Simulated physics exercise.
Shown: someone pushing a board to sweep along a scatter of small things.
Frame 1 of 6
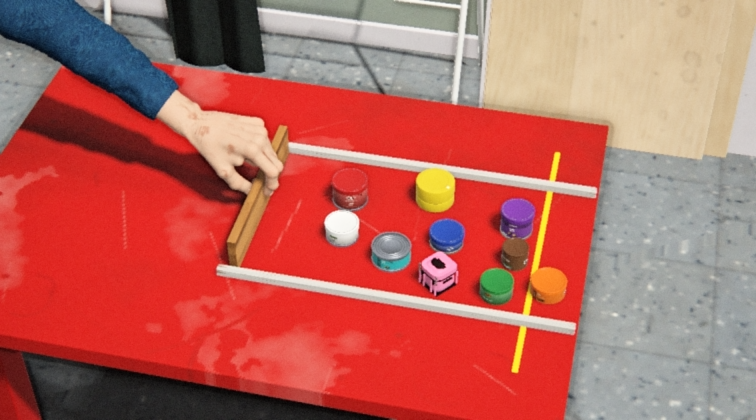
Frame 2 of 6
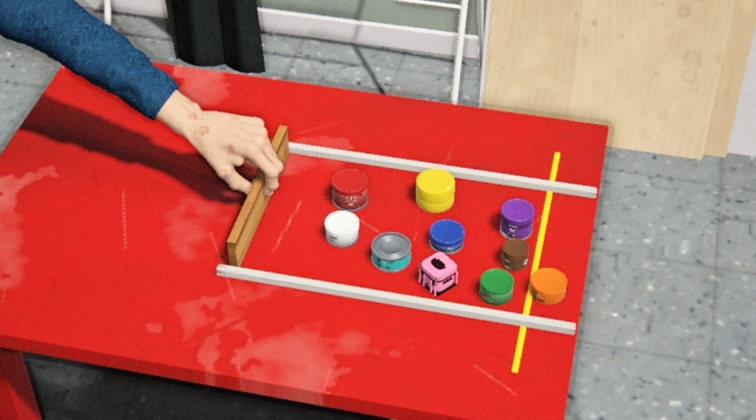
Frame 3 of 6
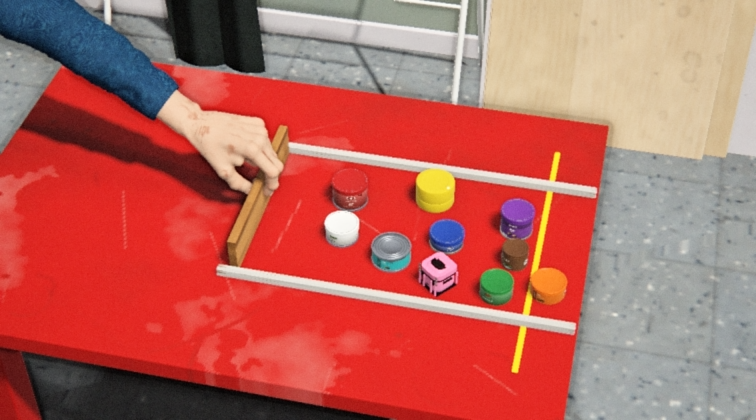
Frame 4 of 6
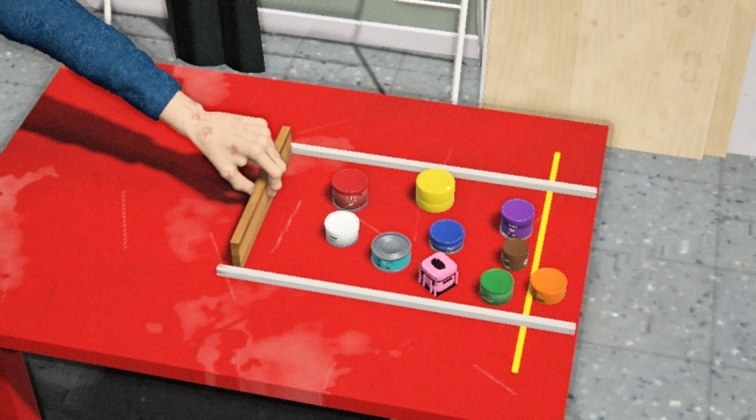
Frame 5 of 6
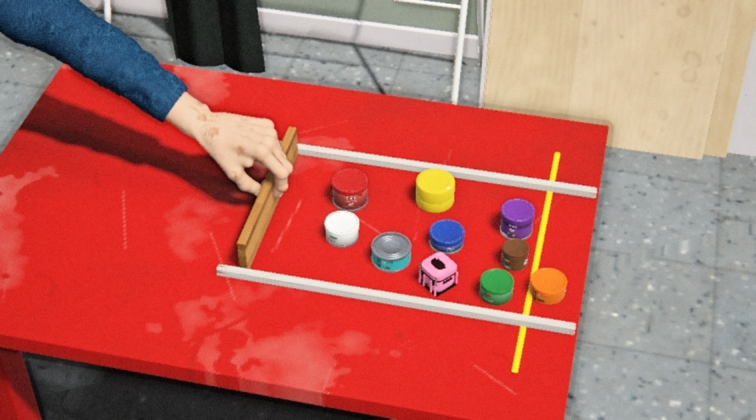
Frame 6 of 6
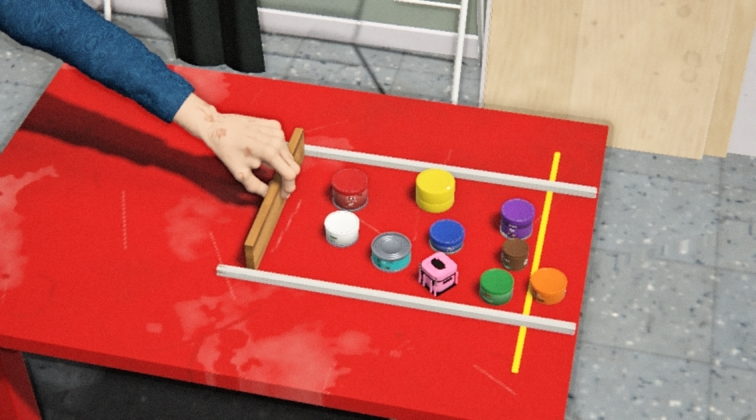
The clip opens on a red table where a hand holds a wooden board upright, left of scattered colourful tubs and a pink case between two pale rails. The hand stays nearly still at first, then slides the board slightly to the right, while the small containers and yellow line stay put.
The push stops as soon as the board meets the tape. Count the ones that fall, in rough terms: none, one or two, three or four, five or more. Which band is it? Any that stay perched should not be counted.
I expect one or two pieces to come off the table.
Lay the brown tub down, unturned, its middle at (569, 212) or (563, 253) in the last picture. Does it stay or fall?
Order of tries: Off, off.
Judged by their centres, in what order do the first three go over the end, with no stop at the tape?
They are the orange tub, then the purple tin, then the blue tin.
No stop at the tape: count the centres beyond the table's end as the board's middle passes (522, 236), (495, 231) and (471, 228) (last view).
Going through the three places, I get 1, 0 and 0.
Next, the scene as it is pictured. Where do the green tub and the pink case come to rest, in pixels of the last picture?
Around (572, 306), then around (541, 303).
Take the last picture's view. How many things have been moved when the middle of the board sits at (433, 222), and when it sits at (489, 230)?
Tally: First 6; then 10.
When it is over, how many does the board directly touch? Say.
It is in contact with 5.
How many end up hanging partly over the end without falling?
The tally is 3.
Early on, none off yet; orange tub at rest near (548, 286); brown tub at rest near (515, 255); purple tin at rest near (517, 220).
Finally, the number that fall off is one or two; lost, purple tin and orange tub.
